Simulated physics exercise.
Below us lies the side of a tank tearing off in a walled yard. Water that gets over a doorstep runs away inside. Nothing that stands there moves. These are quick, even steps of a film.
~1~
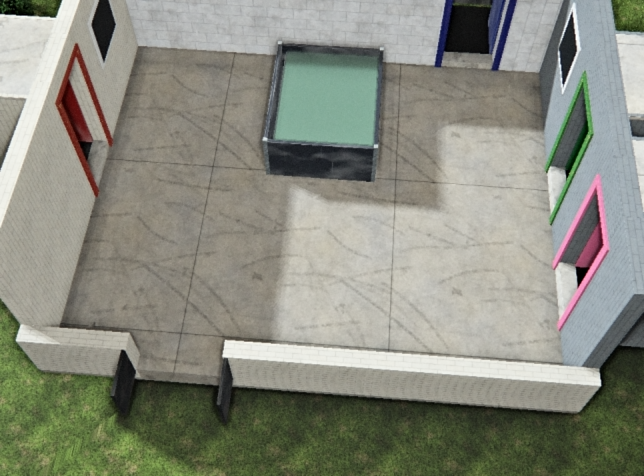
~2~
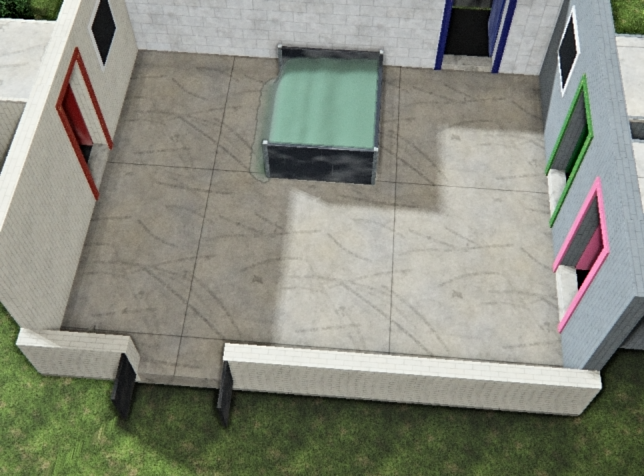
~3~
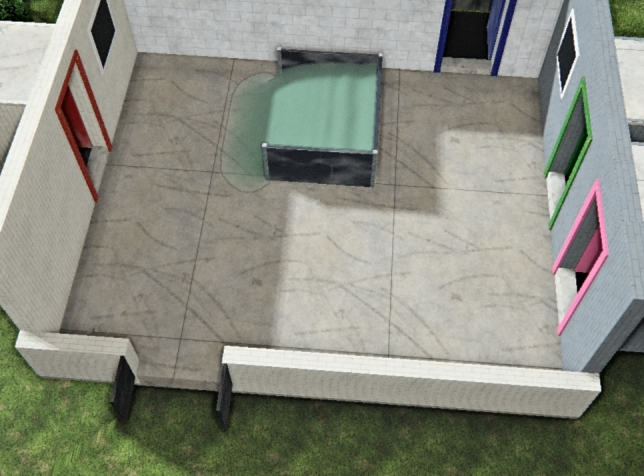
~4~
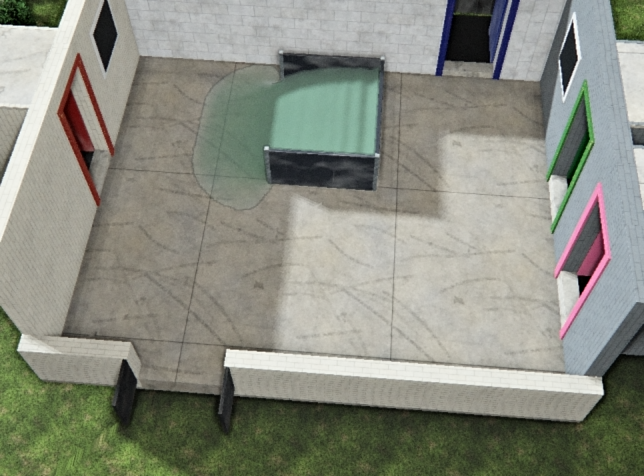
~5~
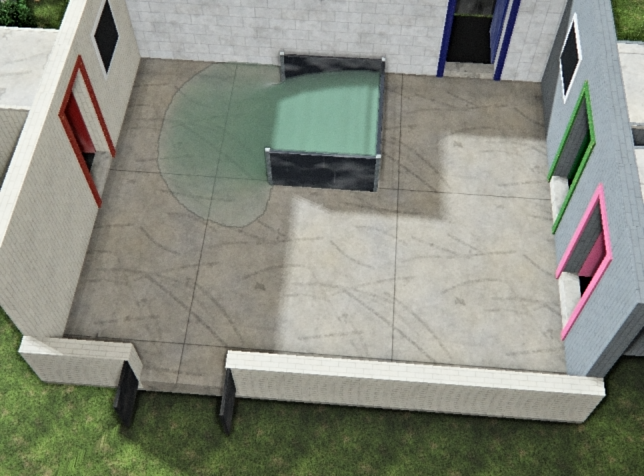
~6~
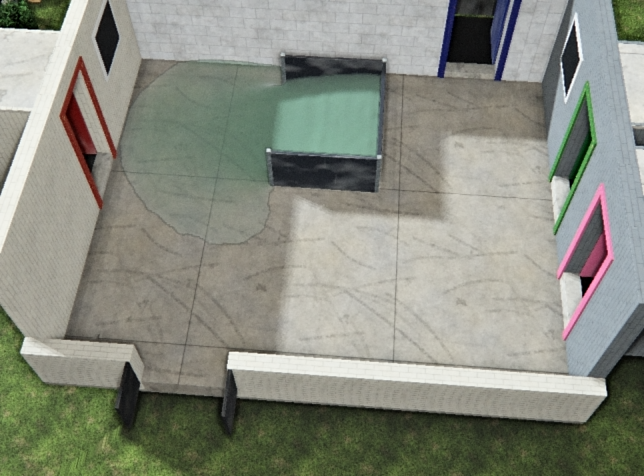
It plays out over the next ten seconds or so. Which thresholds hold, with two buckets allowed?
One by one: The pink door admits no more than that; the green door admits no more than that; the blue door admits no more than that; the red door lets in a lot.
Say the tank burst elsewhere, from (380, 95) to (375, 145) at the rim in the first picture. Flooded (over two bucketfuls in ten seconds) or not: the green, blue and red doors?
One by one: The green door is over; the blue door lets less in; the red door is under.
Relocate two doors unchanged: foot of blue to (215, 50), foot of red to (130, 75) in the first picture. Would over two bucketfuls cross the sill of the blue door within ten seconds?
Blue goes over.
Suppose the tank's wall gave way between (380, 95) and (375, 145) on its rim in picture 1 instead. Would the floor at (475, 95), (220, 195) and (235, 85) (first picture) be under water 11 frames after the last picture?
One after the other: Covered, dry, clear.
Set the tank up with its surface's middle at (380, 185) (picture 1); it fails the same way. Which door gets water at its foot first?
First comes the red one.
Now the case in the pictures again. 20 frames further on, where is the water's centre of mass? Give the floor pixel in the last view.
At about (205, 170).
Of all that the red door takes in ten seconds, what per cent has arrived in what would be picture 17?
Roughly 70 per cent.
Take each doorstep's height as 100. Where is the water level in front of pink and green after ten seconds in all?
In turn 50 and 40 per cent.
A moment on, water covers 25 % of the floor; the pink door not reached, the green door not reached, the blue door not reached, the red door over two buckets in.
Next, water covers 30 % of the floor; the pink door not reached, the green door not reached, the blue door not reached, the red door over two buckets in.
Then, water covers 40 % of the floor; the pink door not reached, the green door not reached, the blue door not reached, the red door far over two buckets in.
Later, water covers 70 % of the floor; the pink door not reached, the green door not reached, the blue door wet at the sill, nothing in, the red door far over two buckets in.
In the end, water covers 90 % of the floor; the pink door wet at the sill, nothing in, the green door wet at the sill, nothing in, the blue door wet at the sill, nothing in, the red door far over two buckets in.
